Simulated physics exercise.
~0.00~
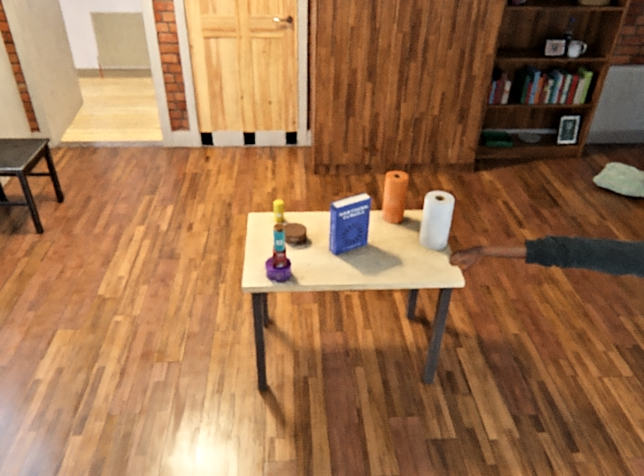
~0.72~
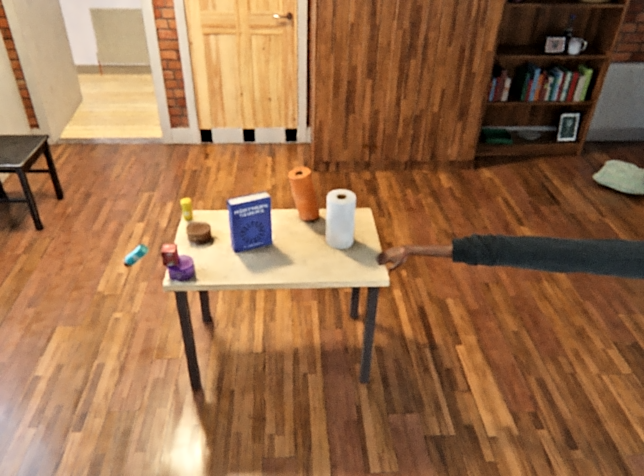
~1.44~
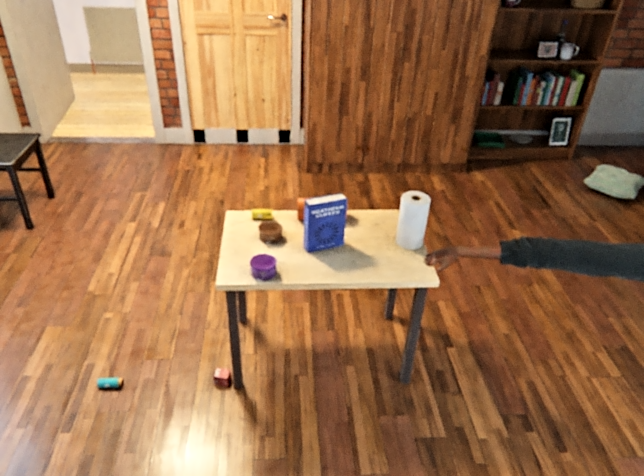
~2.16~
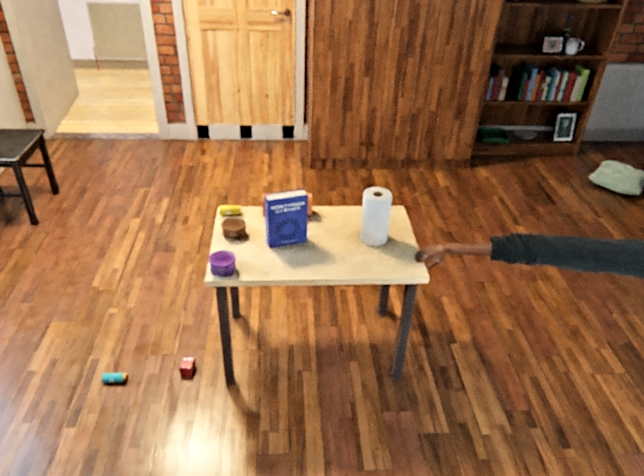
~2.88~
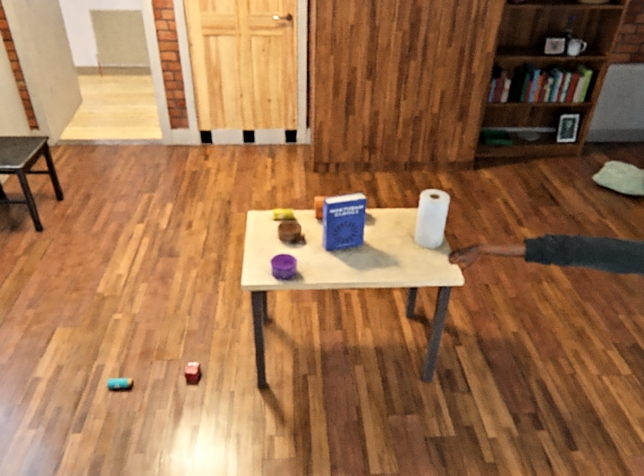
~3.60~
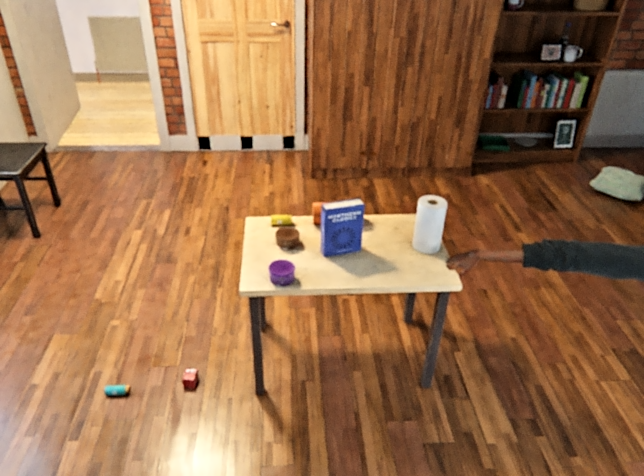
At first, a blue book, a white roll, an orange roll, two tubs and a small stack of colourful containers stand on a table, with a hand at its right edge. The table shifts left, the stack breaks apart, a turquoise shaker drops off the left side and the orange roll leans. As the table moves back right, a red carton lands on the floor, while the orange roll and yellow shaker lie toppled on top. The table goes left again, then right once more. It ends with the book, white roll and both tubs still standing.
